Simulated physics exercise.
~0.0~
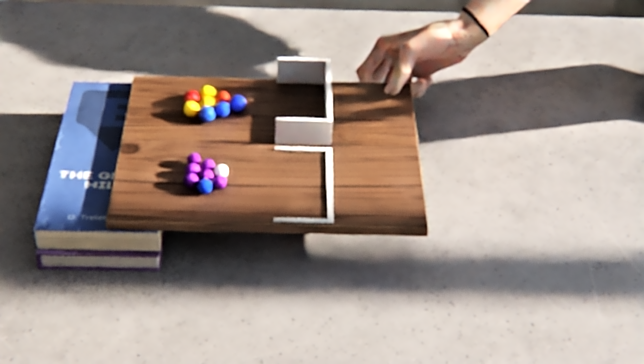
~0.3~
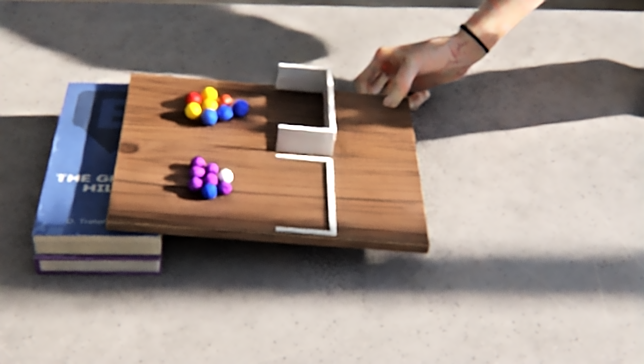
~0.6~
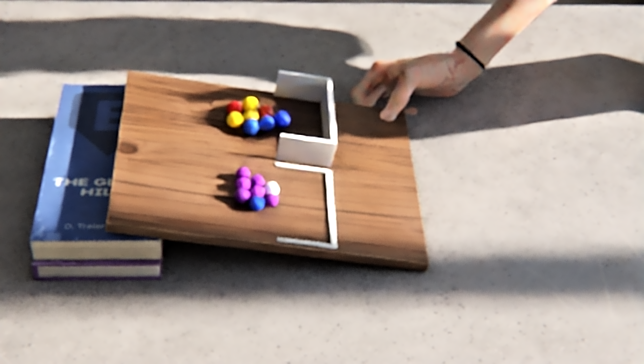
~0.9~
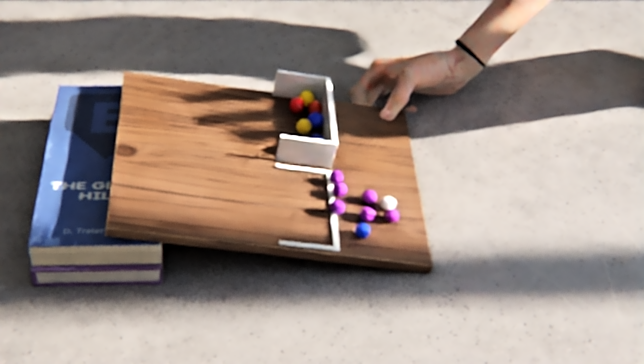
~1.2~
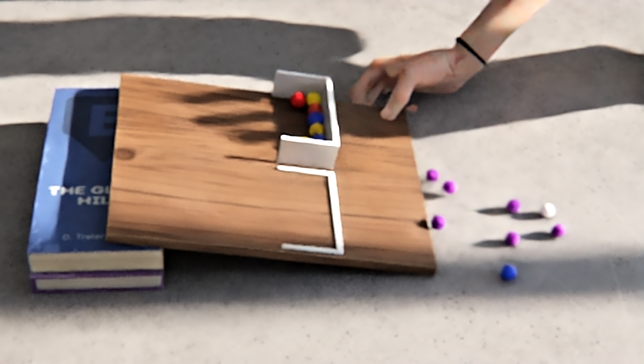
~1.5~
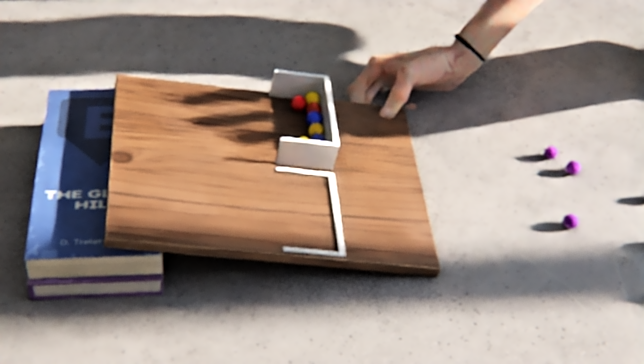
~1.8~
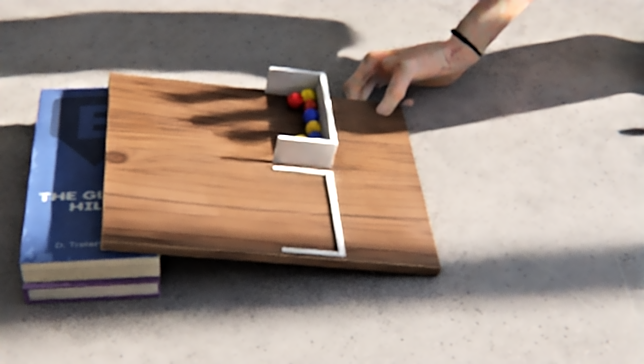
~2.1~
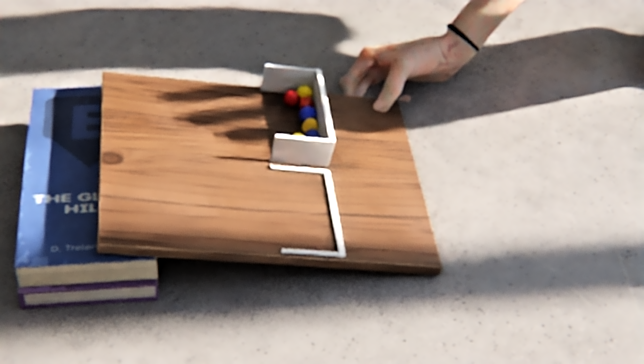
At the start, a wooden board rests on a pile of books at its left end while a hand holds its right end, with two clusters of small colourful balls lying short of two white barriers. The hand lowers its end, and the board tilts down to the right. Both clusters begin rolling toward the barriers. The nearer, mostly purple balls pass over their low bar, spill off the board and scatter rightward across the grey surface until they leave view. The farther red, yellow and blue balls stay gathered behind their taller barrier.
